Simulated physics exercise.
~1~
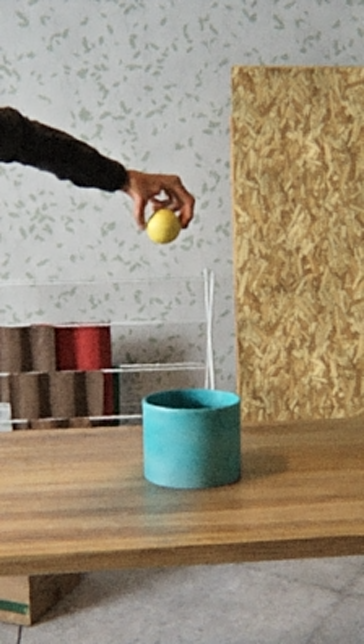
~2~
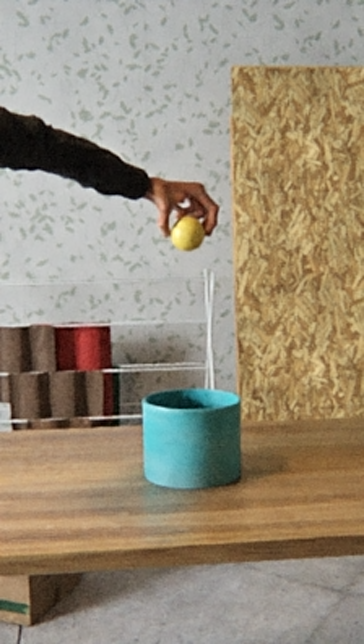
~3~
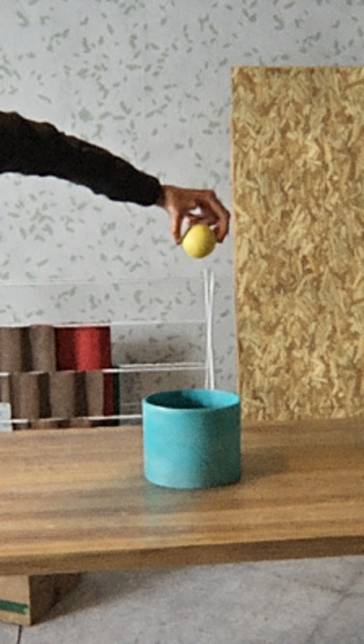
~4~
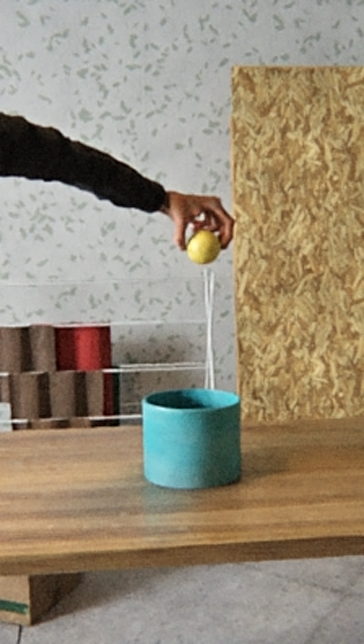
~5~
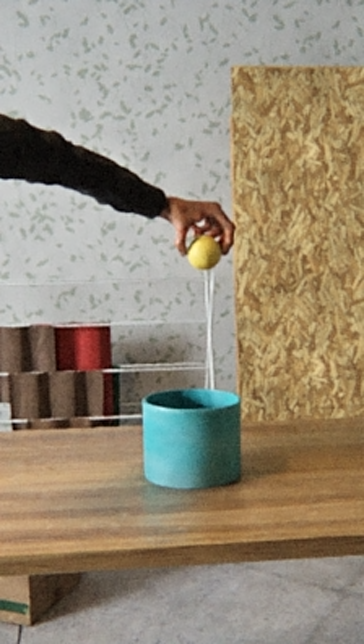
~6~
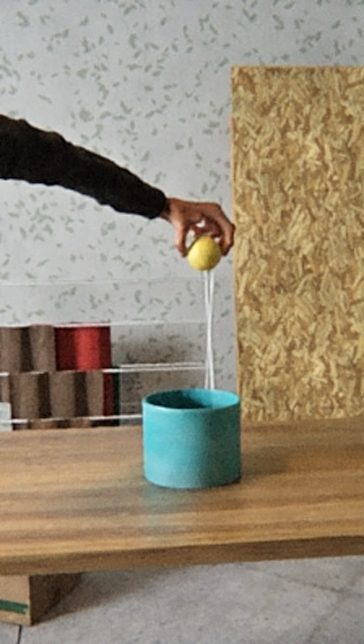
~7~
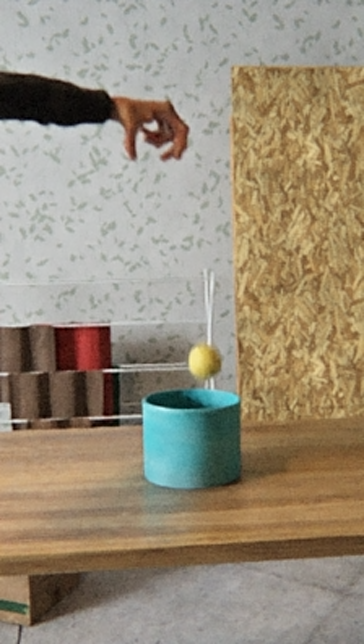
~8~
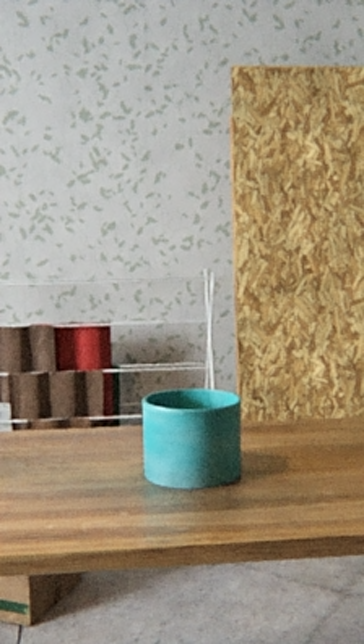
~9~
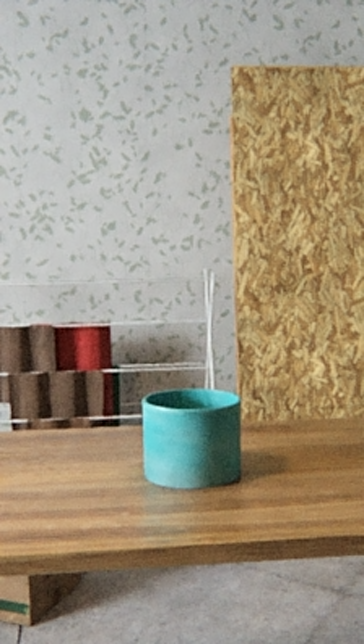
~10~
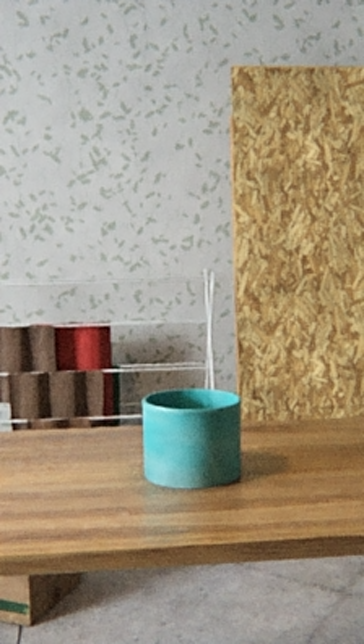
A yellow lemon held by a hand moves right and slightly down above a teal container on a wooden table, then pauses; the hand releases it and draws back left, and the lemon drops into the container, out of sight, leaving the container standing still.
